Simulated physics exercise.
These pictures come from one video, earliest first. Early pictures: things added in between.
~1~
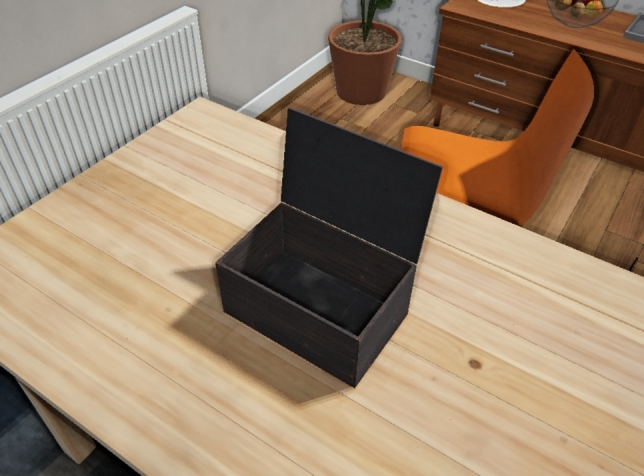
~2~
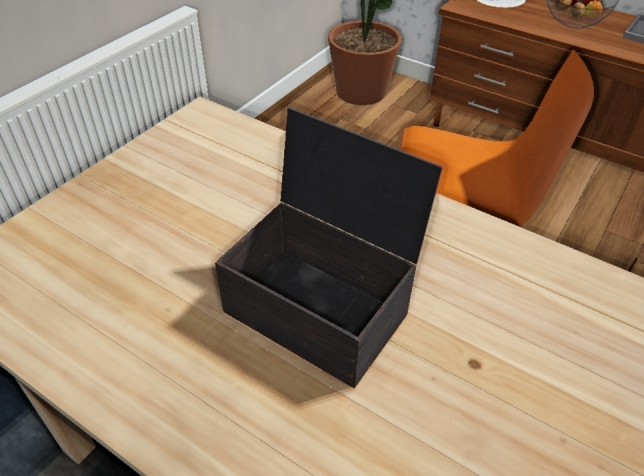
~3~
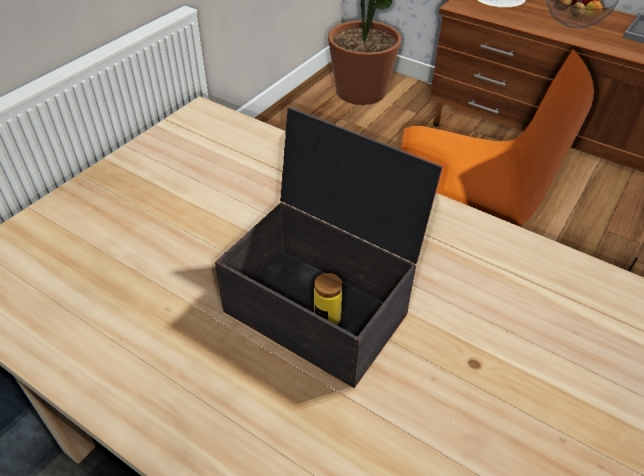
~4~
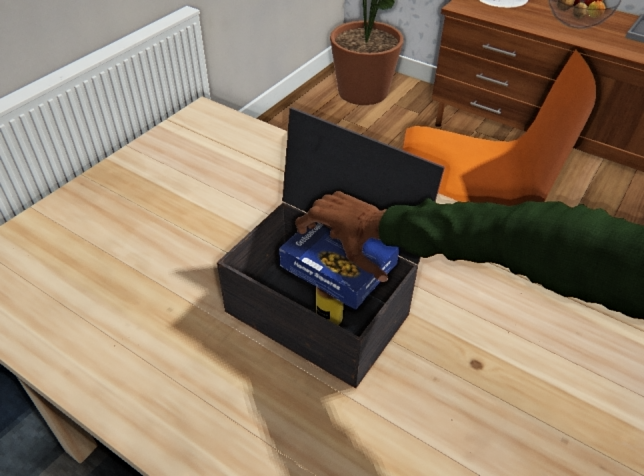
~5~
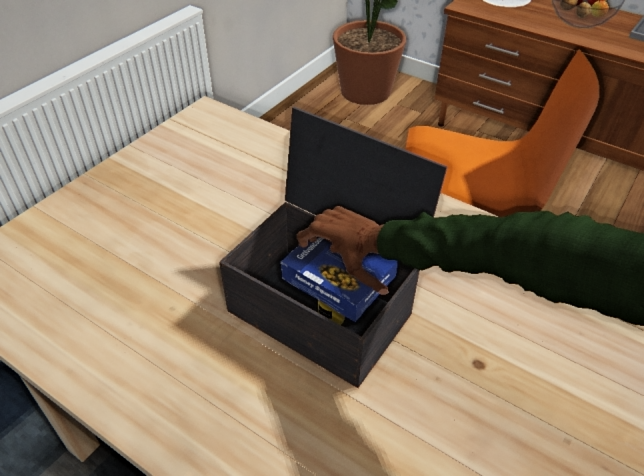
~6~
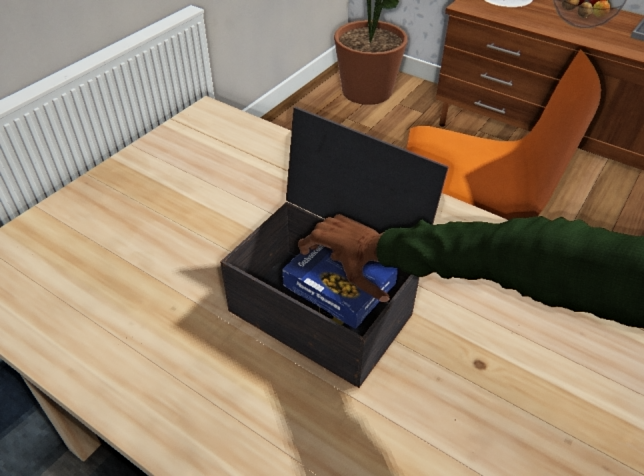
At first, an open black box sits empty on a wooden table, with an orange chair behind it. A yellow container with a brown lid then appears inside, and a hand in a green sleeve reaches in from the right, lowering a blue packet into the box.
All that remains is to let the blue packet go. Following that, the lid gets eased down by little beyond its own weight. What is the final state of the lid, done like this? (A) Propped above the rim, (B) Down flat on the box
Propped above the rim (A).
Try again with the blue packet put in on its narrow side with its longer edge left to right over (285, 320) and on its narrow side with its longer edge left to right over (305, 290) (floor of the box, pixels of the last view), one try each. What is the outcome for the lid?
Case one: Lid goes down; case two: Lid goes down.
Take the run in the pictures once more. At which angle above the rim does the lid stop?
Near 10° up from the rim.
Then, 1.20 s past the last view, lid starting down.
Then, 1.60 s past the last view, lid 57° above the rim.
Then, 1.90 s past the last view, lid 29° above the rim.
Then, 2.60 s past the last view, lid 10° above the rim; blue packet rocked 10° from its first pose near (342, 275).
Finally, lid 10° above the rim; left askew, blue packet; yellow shaker still in place. Final places as the last picture's camera would see them, blue packet near (343, 275).
